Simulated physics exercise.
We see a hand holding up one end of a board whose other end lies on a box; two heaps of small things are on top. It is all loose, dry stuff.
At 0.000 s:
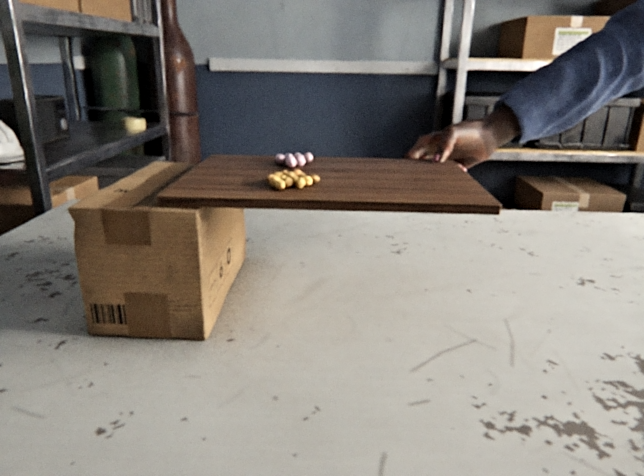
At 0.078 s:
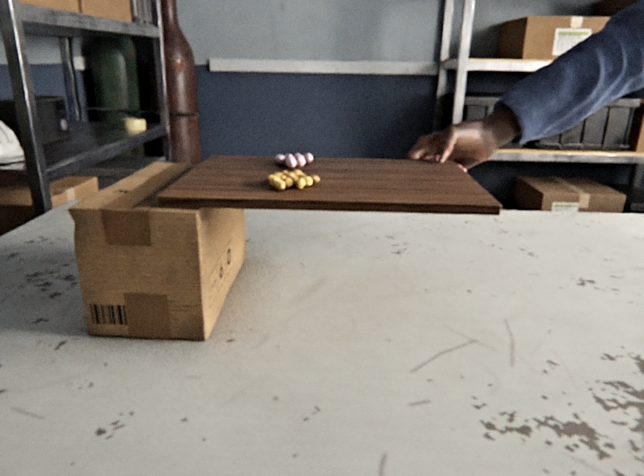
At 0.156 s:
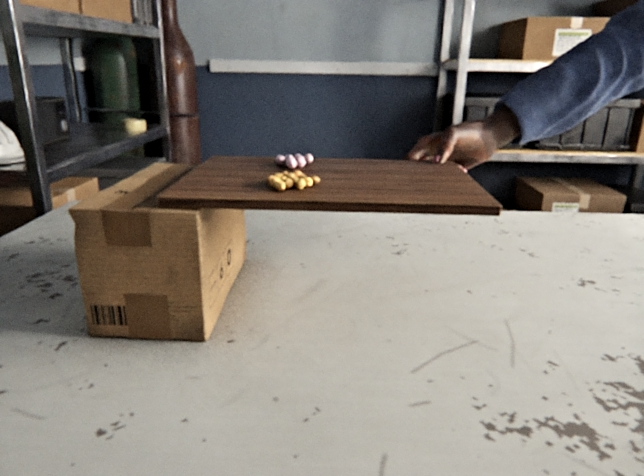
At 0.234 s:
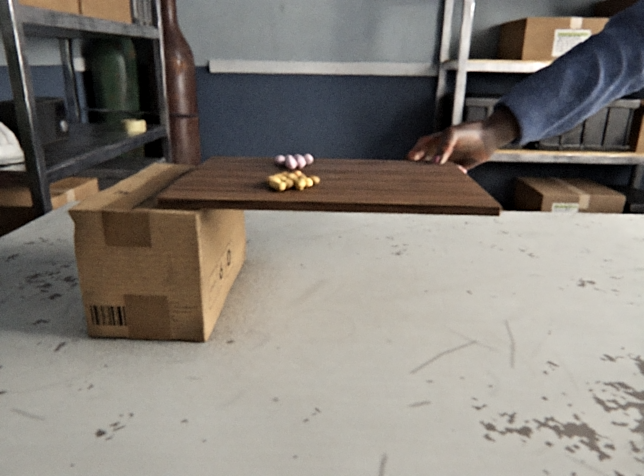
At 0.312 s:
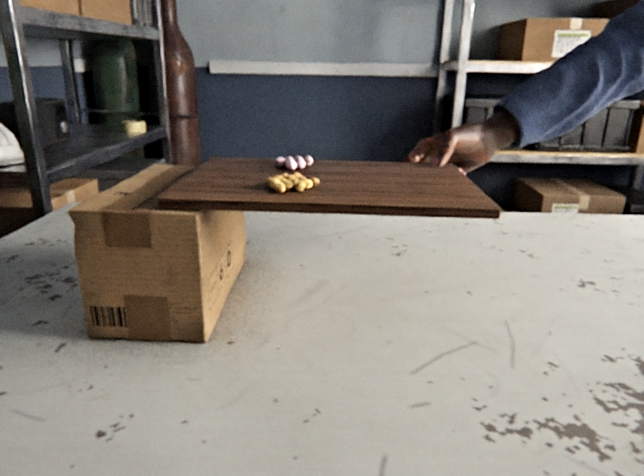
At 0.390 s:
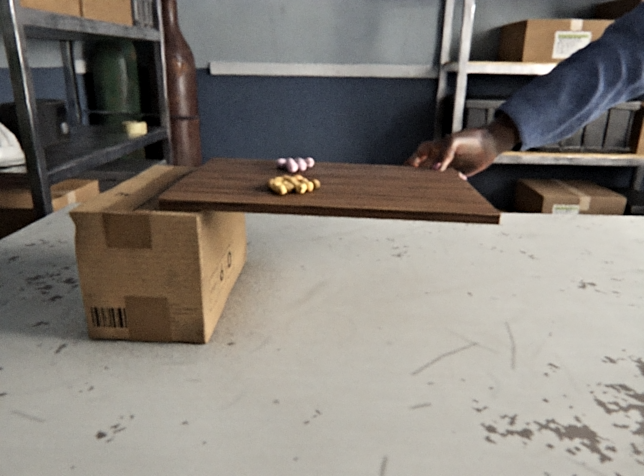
The clip shows a hand holding the right end of a dark wooden board resting on a cardboard box, with small yellowish and pale pink pieces on top; the hand lowers that end very slightly while the two heaps stay in place.
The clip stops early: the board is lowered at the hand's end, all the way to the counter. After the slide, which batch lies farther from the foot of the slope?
The far batch goes farther.
Around 0.83 s, board sloping at 13°; near batch all still on the board; far batch all still on the board.
Around 1.30 s, board sloping at 27°; near batch all still on the board; far batch mostly less than half a board's length out.
Around 1.87 s, board resting at 30°; near batch mostly less than half a board's length out; far batch mostly one to two board lengths out.
Finally (3.5 s), board resting at 30°; near batch mostly less than half a board's length out; far batch mostly more than two board lengths out, about two thirds gone off the counter; the far batch has gone farther.
